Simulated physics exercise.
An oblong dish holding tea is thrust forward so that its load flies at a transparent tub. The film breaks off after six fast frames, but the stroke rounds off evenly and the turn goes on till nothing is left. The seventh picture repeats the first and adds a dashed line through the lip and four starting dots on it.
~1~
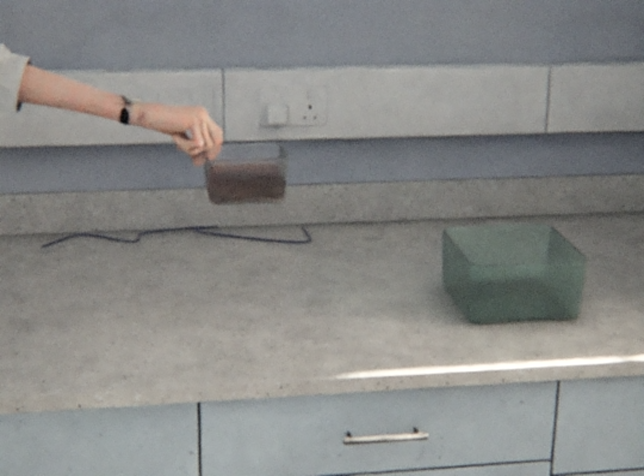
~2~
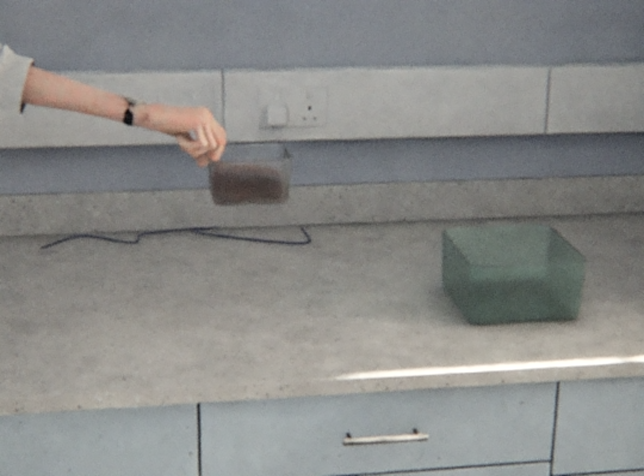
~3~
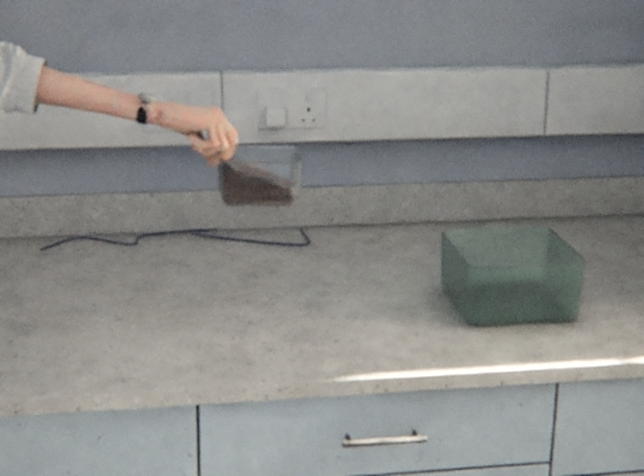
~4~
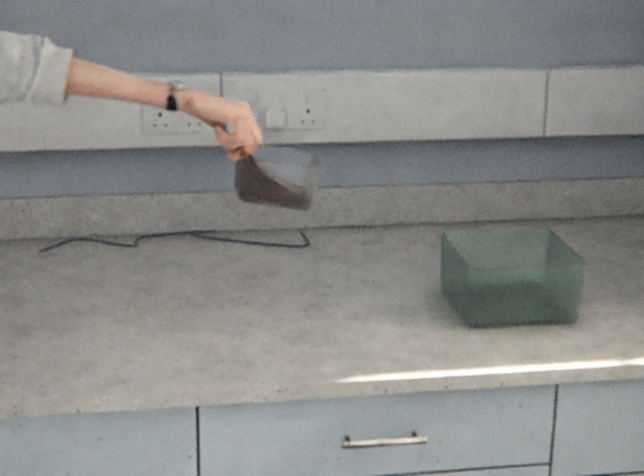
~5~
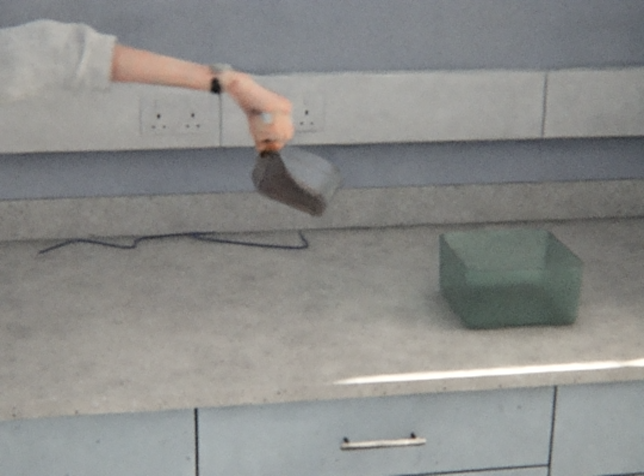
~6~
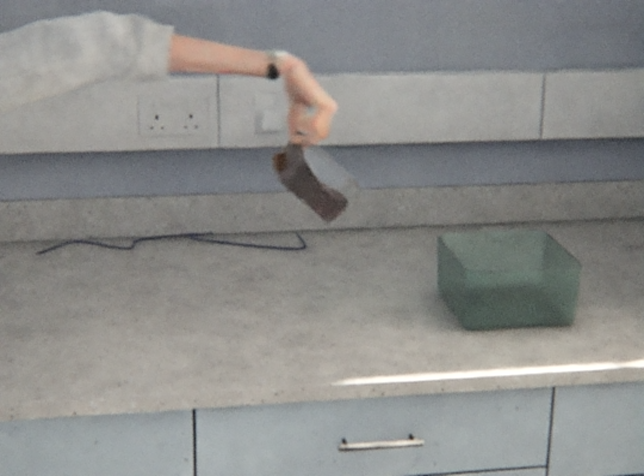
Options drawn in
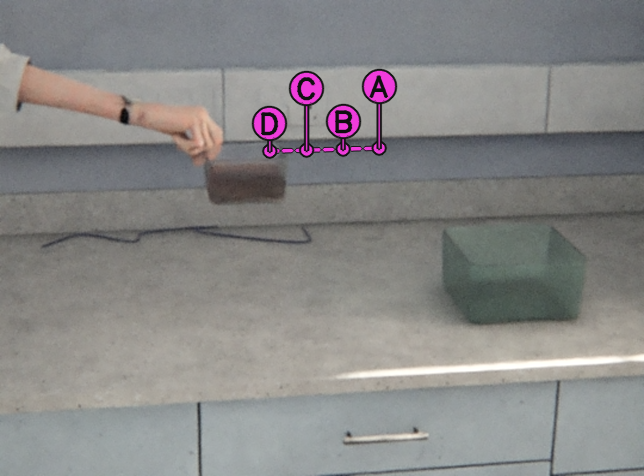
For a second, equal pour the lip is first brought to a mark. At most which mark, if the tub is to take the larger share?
C will do.
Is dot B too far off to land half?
No, that is safe.
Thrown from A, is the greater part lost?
No, not at all.
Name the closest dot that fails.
That is dot D.
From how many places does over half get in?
Three.
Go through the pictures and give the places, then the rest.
Upright, lip at (284, 150); tub from (467, 323) to (579, 317); nothing has left yet, in the first frame.
Upright, lip at (287, 151); nothing has left yet, in the second frame.
Upright, lip at (298, 154); nothing has left yet, in the third frame.
Tipped about 11°, lip at (317, 161); tea is over the rim, down to (238, 150), in the fourth frame.
Tipped about 25°, lip at (339, 172); tea is over the rim, down to (258, 159), in the fifth frame.
Tipped about 43°, lip at (358, 185); tea is over the rim, down to (271, 175), in the sixth frame.
In magenta, A at (379, 148); B at (343, 149); C at (306, 150); D at (269, 151).
With A, about 65 % lands in the tub, 3 % falls short and 32 % goes beside or beyond.
With B, about 92 % lands in the tub, 4 % falls short and 4 % goes beside or beyond.
With C, about 72 % lands in the tub, 23 % falls short and 5 % goes beside or beyond.
With D, about 32 % lands in the tub, 56 % falls short and 13 % goes beside or beyond.
